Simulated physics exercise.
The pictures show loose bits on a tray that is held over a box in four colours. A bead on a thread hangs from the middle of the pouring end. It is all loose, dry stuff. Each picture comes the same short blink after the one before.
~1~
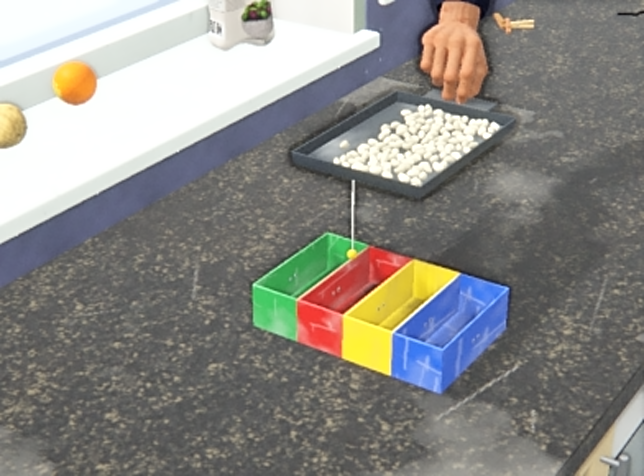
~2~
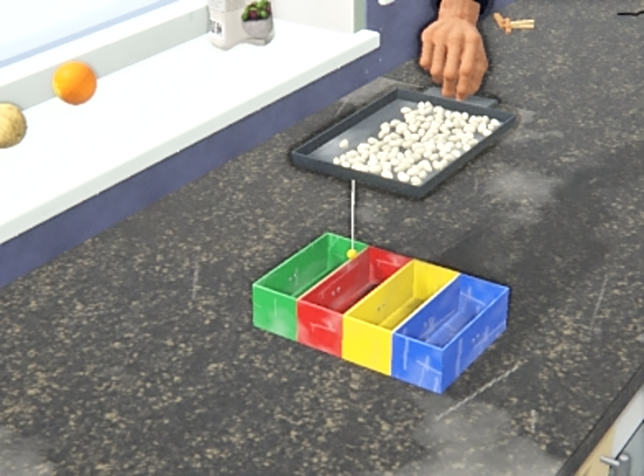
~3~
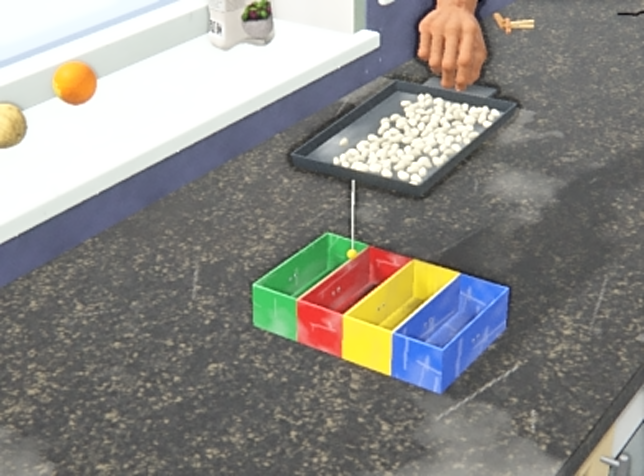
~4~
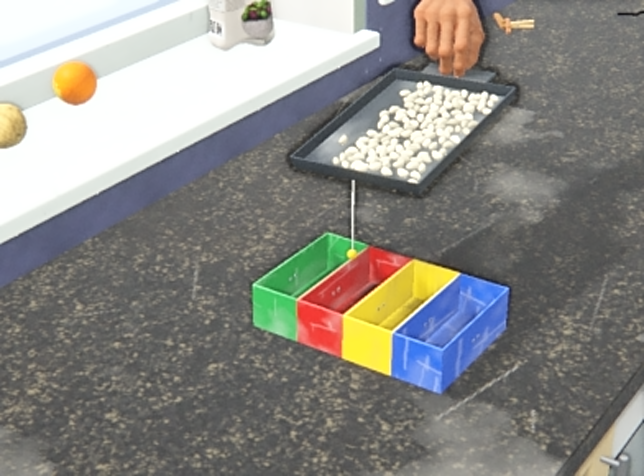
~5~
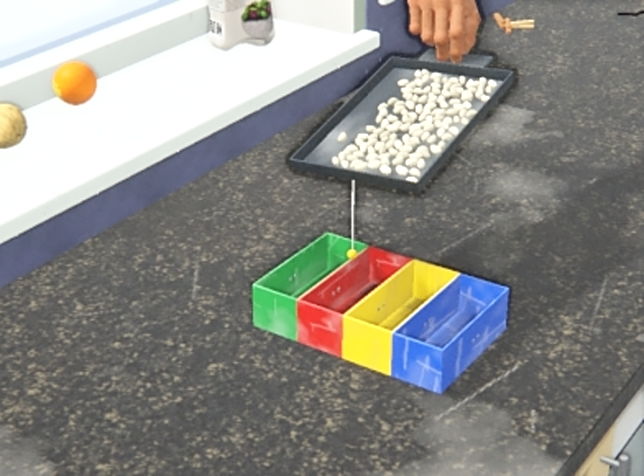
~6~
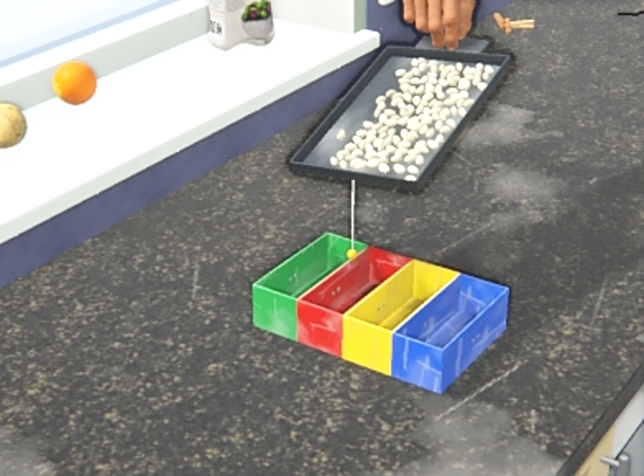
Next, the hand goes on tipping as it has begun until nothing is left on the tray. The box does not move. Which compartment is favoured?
The green cell gets the most.
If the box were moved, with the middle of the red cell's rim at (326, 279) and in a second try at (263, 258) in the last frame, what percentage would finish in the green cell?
Near 60 % and 0 %.
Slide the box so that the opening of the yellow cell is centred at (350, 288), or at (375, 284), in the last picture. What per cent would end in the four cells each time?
Roughly 100 per cent, and 90 per cent.
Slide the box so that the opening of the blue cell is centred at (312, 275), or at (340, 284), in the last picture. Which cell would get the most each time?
First yellow, then the yellow one.
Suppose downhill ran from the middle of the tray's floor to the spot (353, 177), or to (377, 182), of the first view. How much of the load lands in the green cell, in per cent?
Roughly 30 per cent, and 10 per cent.
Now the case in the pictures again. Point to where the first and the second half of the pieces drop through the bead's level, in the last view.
First near (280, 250), later near (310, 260).
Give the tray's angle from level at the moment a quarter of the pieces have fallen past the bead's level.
Near 85 degrees.
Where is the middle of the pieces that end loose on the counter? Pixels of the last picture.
Roughly at (251, 295).
Soon, tray tipped steeply; most on the tray; a stray few in the green cell; a small part falling or outside the box.
A while on, tray tipped past a quarter turn; about two thirds on the tray; a small part in the green cell; a stray few in the red cell; about a quarter falling or outside the box.
Towards the end, tray tipped past a quarter turn; about half in the green cell; about a quarter in the red cell; about a third falling or outside the box.
Finally, tray tipped past a quarter turn; about half in the green cell; about a quarter in the red cell; none in the blue cell; none in the yellow cell; about a third outside the box.
